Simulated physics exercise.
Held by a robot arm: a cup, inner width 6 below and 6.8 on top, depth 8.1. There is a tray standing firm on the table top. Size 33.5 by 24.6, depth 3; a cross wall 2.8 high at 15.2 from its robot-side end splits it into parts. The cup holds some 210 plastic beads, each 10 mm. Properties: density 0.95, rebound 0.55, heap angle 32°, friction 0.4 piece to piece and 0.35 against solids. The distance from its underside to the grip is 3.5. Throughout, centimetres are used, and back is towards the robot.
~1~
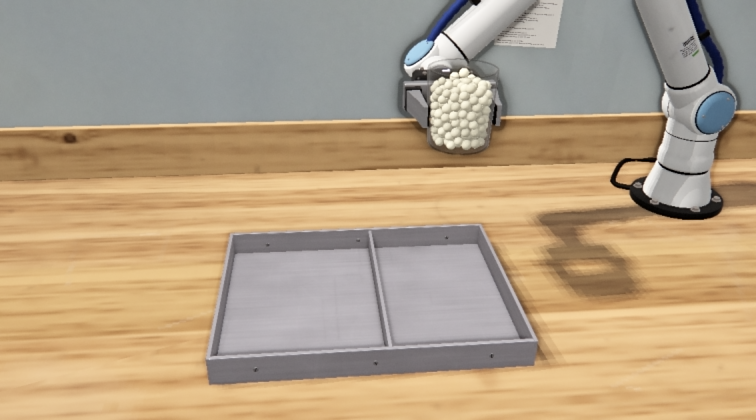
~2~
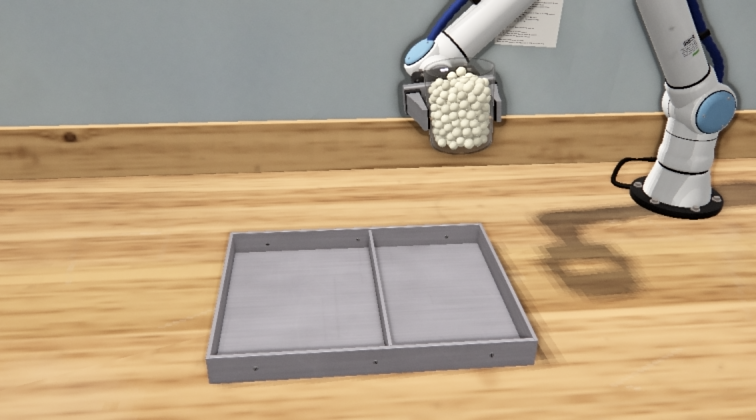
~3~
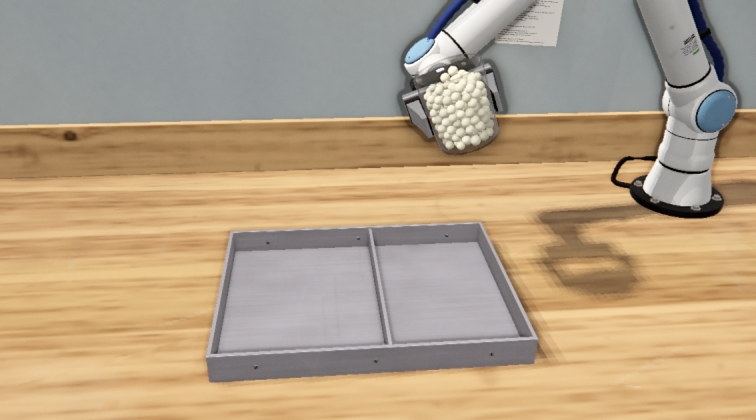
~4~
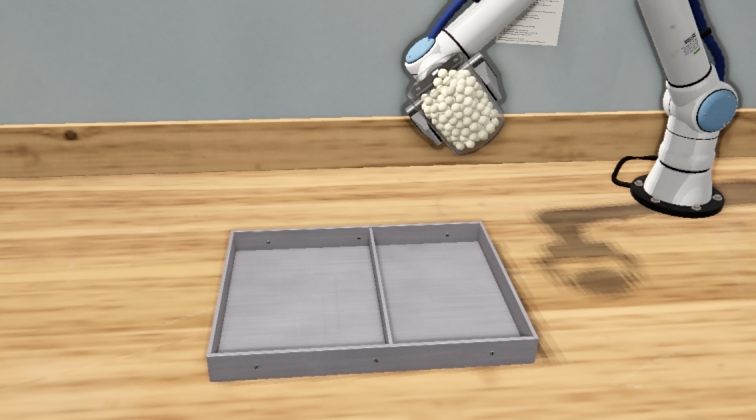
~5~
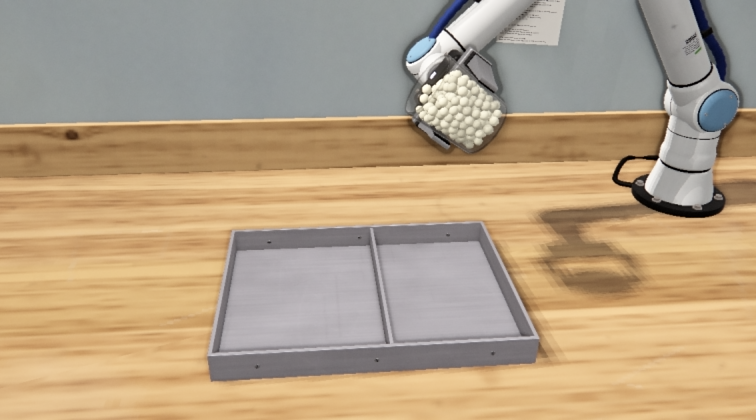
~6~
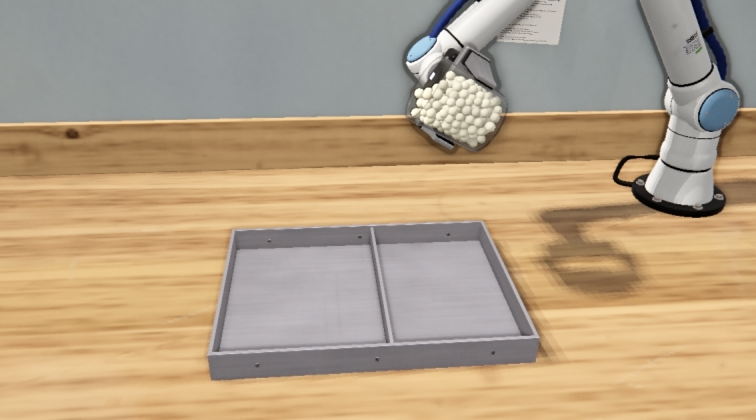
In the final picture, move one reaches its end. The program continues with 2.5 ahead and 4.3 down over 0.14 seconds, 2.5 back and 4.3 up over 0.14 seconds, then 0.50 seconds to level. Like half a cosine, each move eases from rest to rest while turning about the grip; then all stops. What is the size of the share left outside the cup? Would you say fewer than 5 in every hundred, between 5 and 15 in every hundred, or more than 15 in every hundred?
Fewer than 5 in every hundred.
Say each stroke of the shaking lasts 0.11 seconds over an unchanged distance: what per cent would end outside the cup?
Roughly 5 percent then.
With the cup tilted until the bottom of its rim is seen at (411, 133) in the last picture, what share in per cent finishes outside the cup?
It comes out near 20 percent.
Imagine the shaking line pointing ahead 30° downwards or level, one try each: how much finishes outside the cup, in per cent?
First try some 10 %, second try some 20 %.
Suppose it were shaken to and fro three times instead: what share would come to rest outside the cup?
Roughly 5 in a hundred.
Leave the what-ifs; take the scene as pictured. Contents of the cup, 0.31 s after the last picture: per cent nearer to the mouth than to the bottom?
Some 45 per cent.
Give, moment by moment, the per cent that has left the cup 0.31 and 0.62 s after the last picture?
First it's 0 percent, and after that 0 percent.
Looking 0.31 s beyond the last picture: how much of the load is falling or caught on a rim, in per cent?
I'd reckon close to 2 per cent.
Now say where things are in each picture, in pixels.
Cup middle at (460, 108), level; upper third of the load around (463, 93), from x 435 to 490, top at y 75; 211 in the cup, in the first frame.
Cup middle at (460, 107), tilted 6° forward; upper third of the load around (462, 92), from x 435 to 485, top at y 70, in the second frame.
Cup middle at (459, 106), tilted 20° forward; upper third of the load around (460, 92), from x 430 to 490, top at y 70, in the third frame.
Cup middle at (458, 107), tilted 39° forward; upper third of the load around (460, 92), from x 425 to 495, top at y 75, in the fourth frame.
Cup middle at (458, 107), tilted 53° forward; upper third of the load around (458, 95), from x 420 to 495, top at y 75, in the fifth frame.
Cup middle at (458, 107), tilted 59° forward; upper third of the load around (458, 95), from x 415 to 500, top at y 75; 211 in the cup, in the sixth frame.
Then, 0.31 s after the last picture, tilted 58° forward, highest piece 27 above the table; 207 in the cup, 4 in flight or on a rim.
Then, 0.62 s after the last picture, tilted 13° forward, highest piece 28 above the table; 207 in the cup, 3 in the far-side part, 1 in the robot-side part.
Then, 0.98 s after the last picture, level, highest piece 29 above the table; 207 in the cup, 3 in the far-side part, 1 in the robot-side part.
Then, 2.03 s after the last picture, level, highest piece 29 above the table; 207 in the cup, 3 in the far-side part, 1 in the robot-side part.
Final count, 207 in the cup, 3 in the far-side part, 1 in the robot-side part. That is 2 % outside the cup.
